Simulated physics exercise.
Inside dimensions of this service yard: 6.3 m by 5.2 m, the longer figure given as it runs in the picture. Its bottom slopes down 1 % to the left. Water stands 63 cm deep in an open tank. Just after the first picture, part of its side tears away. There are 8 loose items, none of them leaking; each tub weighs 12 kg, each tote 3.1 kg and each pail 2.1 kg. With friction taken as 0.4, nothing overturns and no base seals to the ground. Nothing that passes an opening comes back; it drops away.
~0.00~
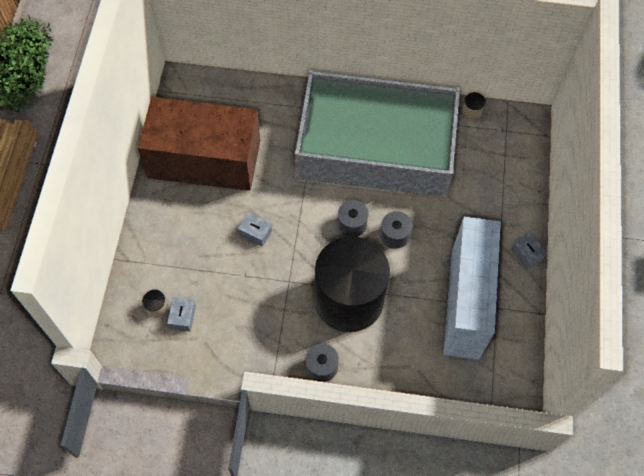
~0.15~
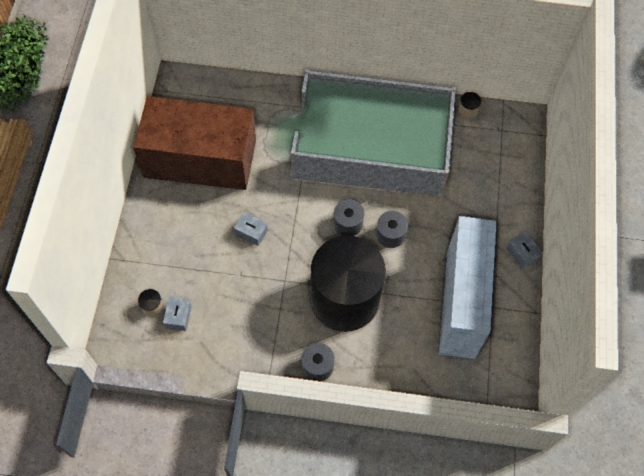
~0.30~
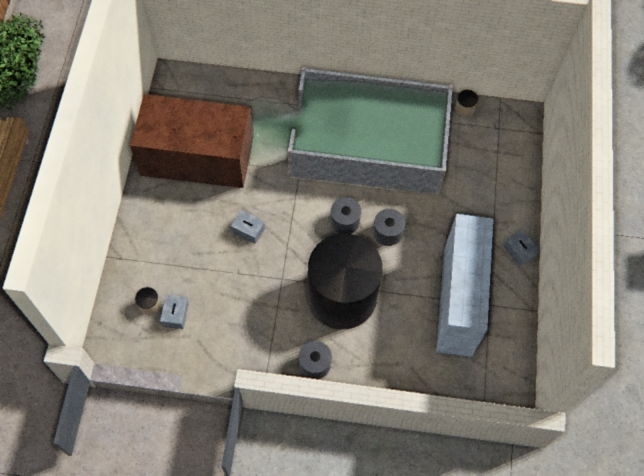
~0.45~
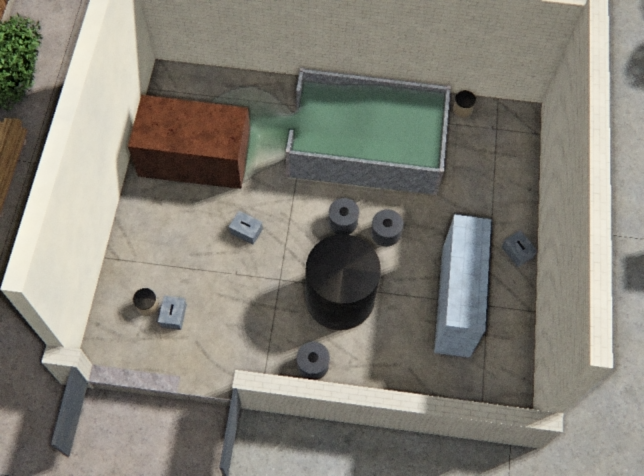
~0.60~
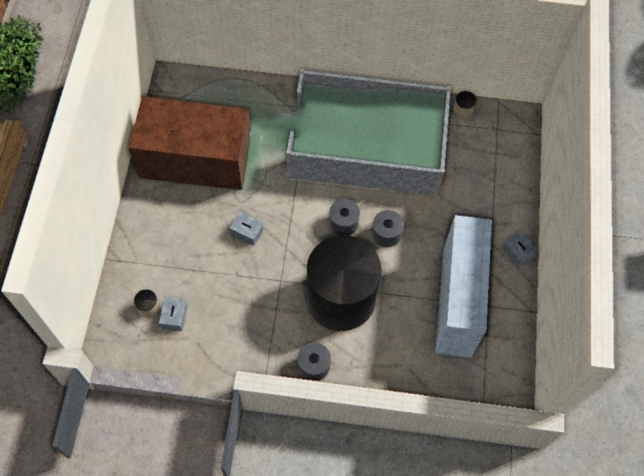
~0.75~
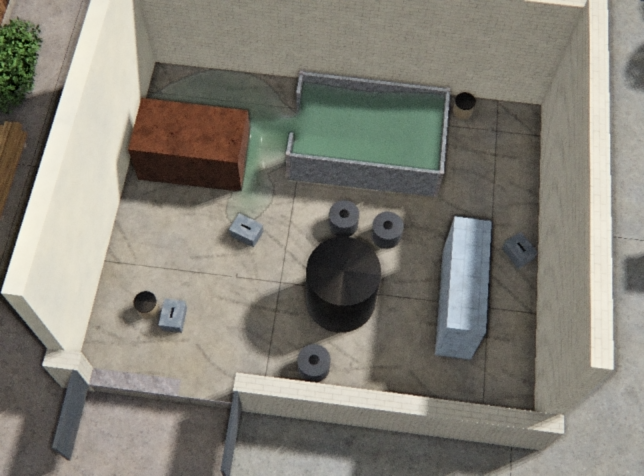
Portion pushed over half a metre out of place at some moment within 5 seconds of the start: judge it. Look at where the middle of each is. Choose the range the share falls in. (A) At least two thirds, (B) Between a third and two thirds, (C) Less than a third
B.
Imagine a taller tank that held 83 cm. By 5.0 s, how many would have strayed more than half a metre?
It would come to 4 of them.
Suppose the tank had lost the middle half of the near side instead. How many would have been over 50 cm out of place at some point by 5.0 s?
The count would be 7.
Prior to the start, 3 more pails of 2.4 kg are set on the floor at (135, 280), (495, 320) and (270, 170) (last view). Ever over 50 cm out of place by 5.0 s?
Check, in order - exceeded, not exceeded, exceeded.
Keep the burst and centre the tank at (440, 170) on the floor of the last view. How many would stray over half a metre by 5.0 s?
In that case the number is 3.
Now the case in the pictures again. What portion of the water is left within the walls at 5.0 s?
I'd say some 94 percent hasn't gone yet.
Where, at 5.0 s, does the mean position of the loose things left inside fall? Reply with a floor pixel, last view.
Around (413, 238).
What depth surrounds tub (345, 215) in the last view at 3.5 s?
2 cm.
After 1.1 s 0 of 8 are over 50 cm from their spots; 0 afloat.
After 2.2 s 1 of 8 are over 50 cm from their spots; 0 afloat.
After 3.5 s 2 of 8 are over 50 cm from their spots; 1 afloat.
After 5.0 s 4 of 8 are over 50 cm from their spots, and 4 have been at some point; 0 afloat.
